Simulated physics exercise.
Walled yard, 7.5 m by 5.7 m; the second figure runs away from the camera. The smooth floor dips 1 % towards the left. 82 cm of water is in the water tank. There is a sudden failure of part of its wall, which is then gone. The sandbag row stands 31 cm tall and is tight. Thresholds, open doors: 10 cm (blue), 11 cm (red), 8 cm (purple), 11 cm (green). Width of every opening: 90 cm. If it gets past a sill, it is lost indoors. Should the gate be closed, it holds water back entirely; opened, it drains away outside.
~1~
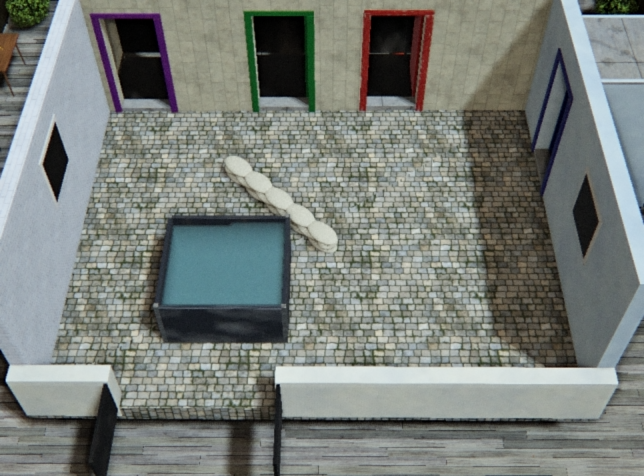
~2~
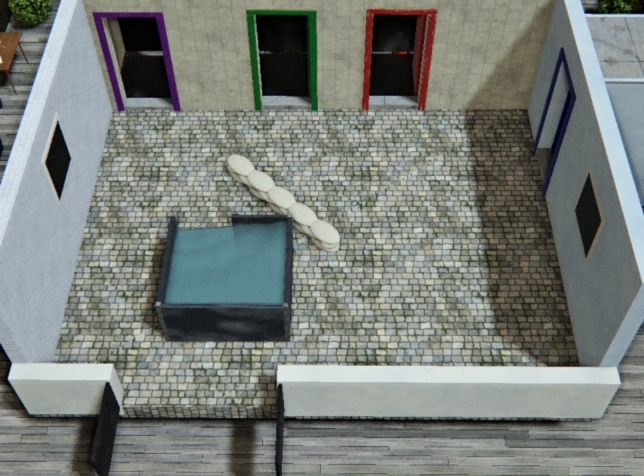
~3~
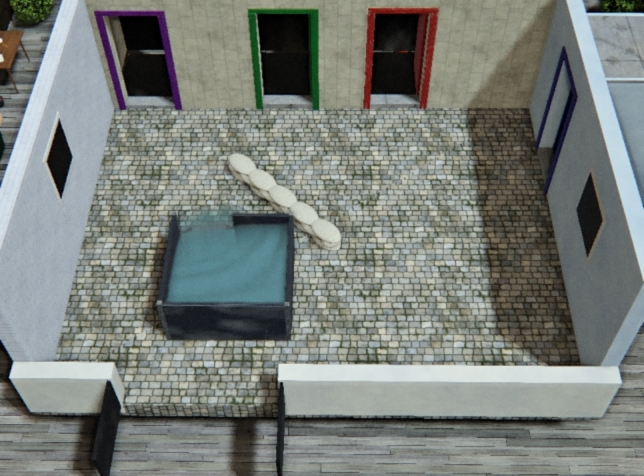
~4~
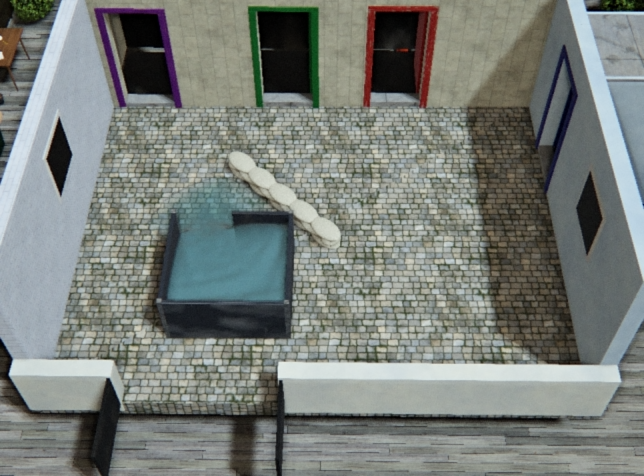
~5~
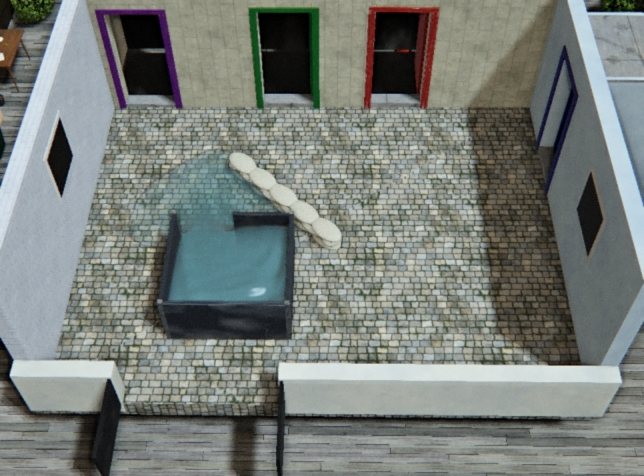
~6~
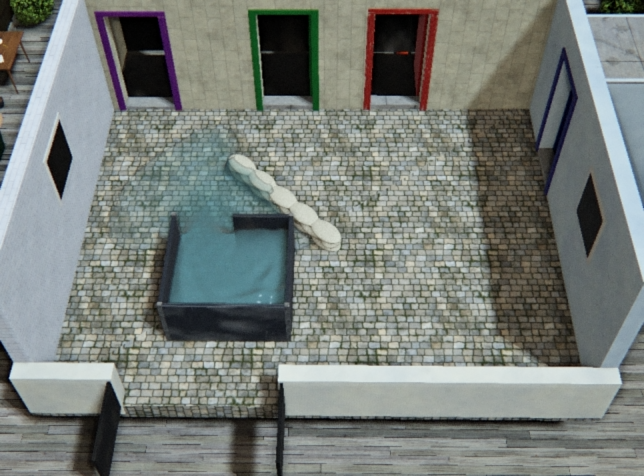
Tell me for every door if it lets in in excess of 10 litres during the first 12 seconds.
In the first 12 seconds the blue door does not let in over 10 litres; the red door does not let in over 10 litres; the purple door lets in over 10 litres; the green door does not let in over 10 litres.
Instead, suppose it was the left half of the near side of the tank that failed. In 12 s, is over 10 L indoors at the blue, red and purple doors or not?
The blue door comes out less than that, the red door less than that and the purple door less than that.
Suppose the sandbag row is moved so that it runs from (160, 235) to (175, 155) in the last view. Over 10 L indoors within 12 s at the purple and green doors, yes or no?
So the purple door comes out too high while the green door comes out too high.
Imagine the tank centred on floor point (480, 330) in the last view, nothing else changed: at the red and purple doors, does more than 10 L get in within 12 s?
Red gets more than that, purple gets more than that.
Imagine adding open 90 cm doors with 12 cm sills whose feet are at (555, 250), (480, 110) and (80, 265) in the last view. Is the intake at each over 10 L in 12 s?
Note, doorways in listed order: Stays short, stays short, stays short.
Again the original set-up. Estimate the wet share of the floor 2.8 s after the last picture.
Roughly 35 % of the floor.
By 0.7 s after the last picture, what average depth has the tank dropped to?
Average depth: About 49 cm.
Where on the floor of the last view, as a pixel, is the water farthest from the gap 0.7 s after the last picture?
(114, 114).
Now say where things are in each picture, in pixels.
The water tank at (225, 263) is whole and still, 82 cm deep, in the first picture.
Water pours out on the water tank's far side and has run 0.5 m, to a hidden place; typically 10 cm deep outside, 82 cm at the water tank's back, in the second picture.
Water pours out on the water tank's far side and has run 0.9 m, to (233, 209); typically 12 cm deep outside, 81 cm at the water tank's back, in the third picture.
Water pours out on the water tank's far side and has run 1.4 m, to (228, 182); typically 8 cm deep outside, 74 cm at the water tank's back, in the fourth picture.
The front is at (207, 155), 2.1 m from the gap on the water tank's far side; 3.4 m2 of floor is under water; 69 cm left at the back of the water tank, in the fifth picture.
Water pours out on the water tank's far side and has run 2.8 m, to (214, 130); typically 6 cm deep outside, 69 cm at the water tank's back, in the sixth picture.
Then, 0.7 s after the last picture water covers 20 % of the floor and is deepest (40 cm) near (206, 247); blue door not reached, red door not reached, purple door 22 cm at the sill, 10 L in, green door not reached.
Then, 1.5 s after the last picture water covers 25 % of the floor and is deepest (40 cm) near (124, 114); blue door not reached, red door not reached, purple door 34 cm at the sill, 129 L in, green door 5 cm at the sill, 0 L in.
Then, 2.8 s after the last picture water covers 35 % of the floor and is deepest (25 cm) near (158, 142); blue door not reached, red door 2 cm at the sill, 0 L in, purple door 24 cm at the sill, 311 L in, green door 4 cm at the sill, 0 L in.
Then, 6.3 s after the last picture water covers 70 % of the floor and is deepest (15 cm) near (111, 128); blue door 2 cm at the sill, 0 L in, red door 3 cm at the sill, 0 L in, purple door 14 cm at the sill, 480 L in, green door 5 cm at the sill, 0 L in.
Then, 11.3 s after the last picture water covers 95 % of the floor and is deepest (9 cm) near (49, 389); blue door 2 cm at the sill, 0 L in, red door 2 cm at the sill, 0 L in, purple door 7 cm at the sill, 504 L in, green door 3 cm at the sill, 0 L in.
